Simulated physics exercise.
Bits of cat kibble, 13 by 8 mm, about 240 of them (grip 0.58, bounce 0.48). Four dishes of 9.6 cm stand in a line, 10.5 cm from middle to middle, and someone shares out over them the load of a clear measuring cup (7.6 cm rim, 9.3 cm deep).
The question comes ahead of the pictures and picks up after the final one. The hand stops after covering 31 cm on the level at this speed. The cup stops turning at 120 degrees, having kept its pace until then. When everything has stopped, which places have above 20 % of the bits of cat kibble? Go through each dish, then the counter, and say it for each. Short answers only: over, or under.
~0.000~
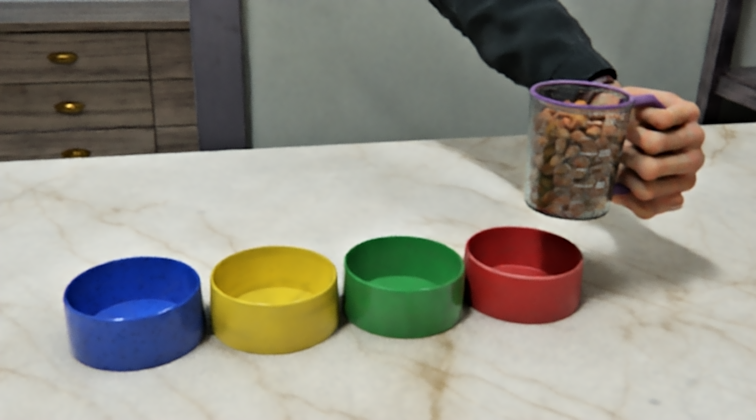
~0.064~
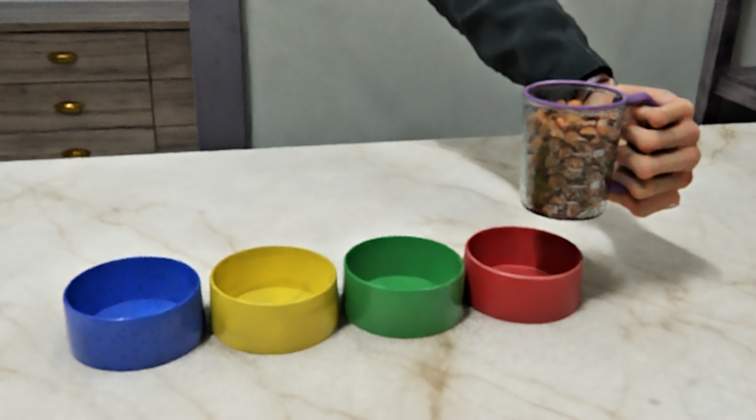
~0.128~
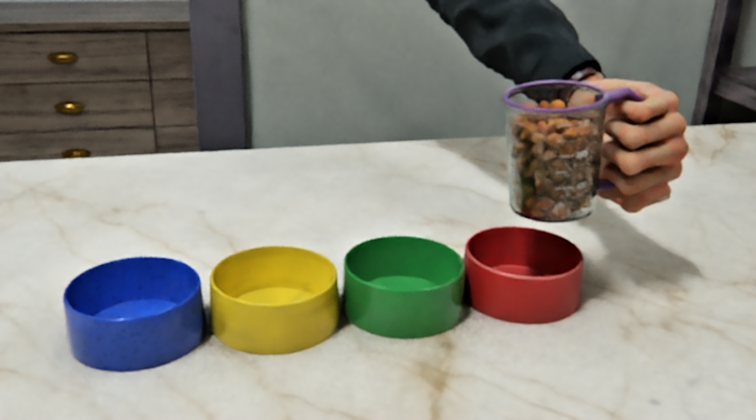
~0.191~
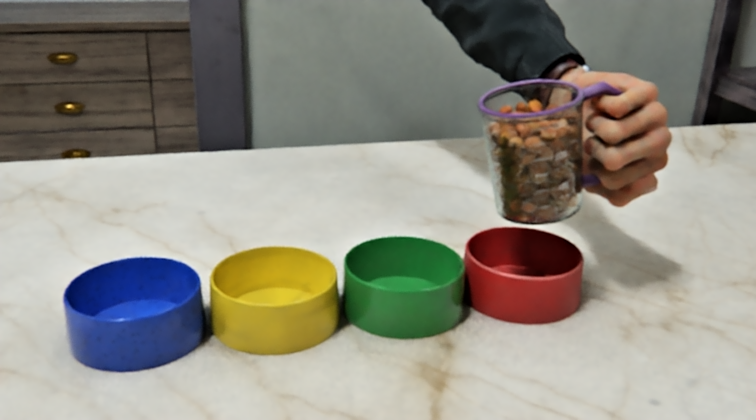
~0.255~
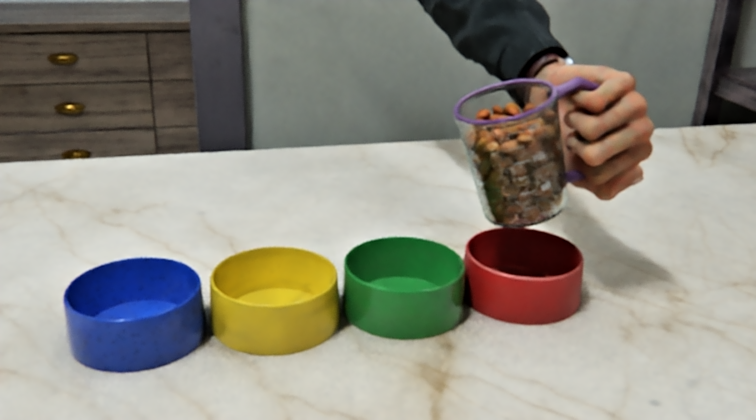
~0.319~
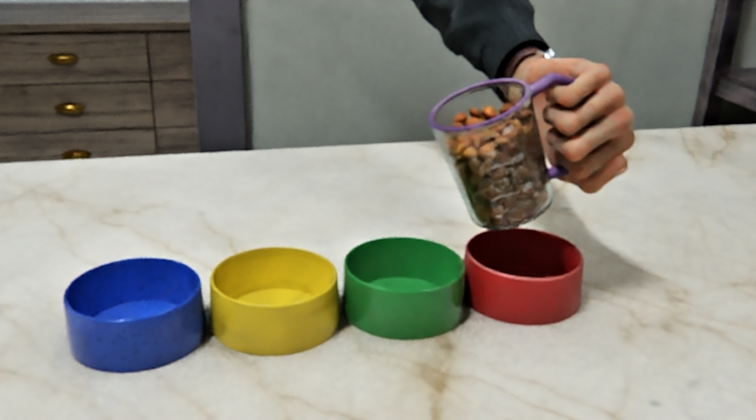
Red: It will keep a fifth or less; blue: It will keep more than a fifth; green: It will keep a fifth or less; yellow: It will keep a fifth or less; counter: It will keep a fifth or less.
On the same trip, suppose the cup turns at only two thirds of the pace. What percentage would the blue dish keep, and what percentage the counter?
Blue 90; counter 10.
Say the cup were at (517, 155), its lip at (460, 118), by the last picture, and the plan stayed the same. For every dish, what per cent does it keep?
You'd end up with red at 0, blue at 90, green at 0 and yellow at 0.
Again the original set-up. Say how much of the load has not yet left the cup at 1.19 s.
I'd put it at roughly 95 per cent.
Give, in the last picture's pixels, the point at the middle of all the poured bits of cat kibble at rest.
In the last view, approximately (124, 305).
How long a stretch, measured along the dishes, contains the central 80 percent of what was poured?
6 cm.
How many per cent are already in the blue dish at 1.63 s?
I'd say around 80 per cent.
Then, at 0.84 s, tilt 69 degrees; cup holds 100 %.
Then, at 1.19 s, tilt 100 degrees; cup holds 95 %, blue 5 %.
After 1.63 s, tilt 120 degrees; cup holds 15 %, blue 80 %.
At rest (2.6 s), red 0 %, blue 95 %, green 0 %, yellow 0 %, counter 5 %.
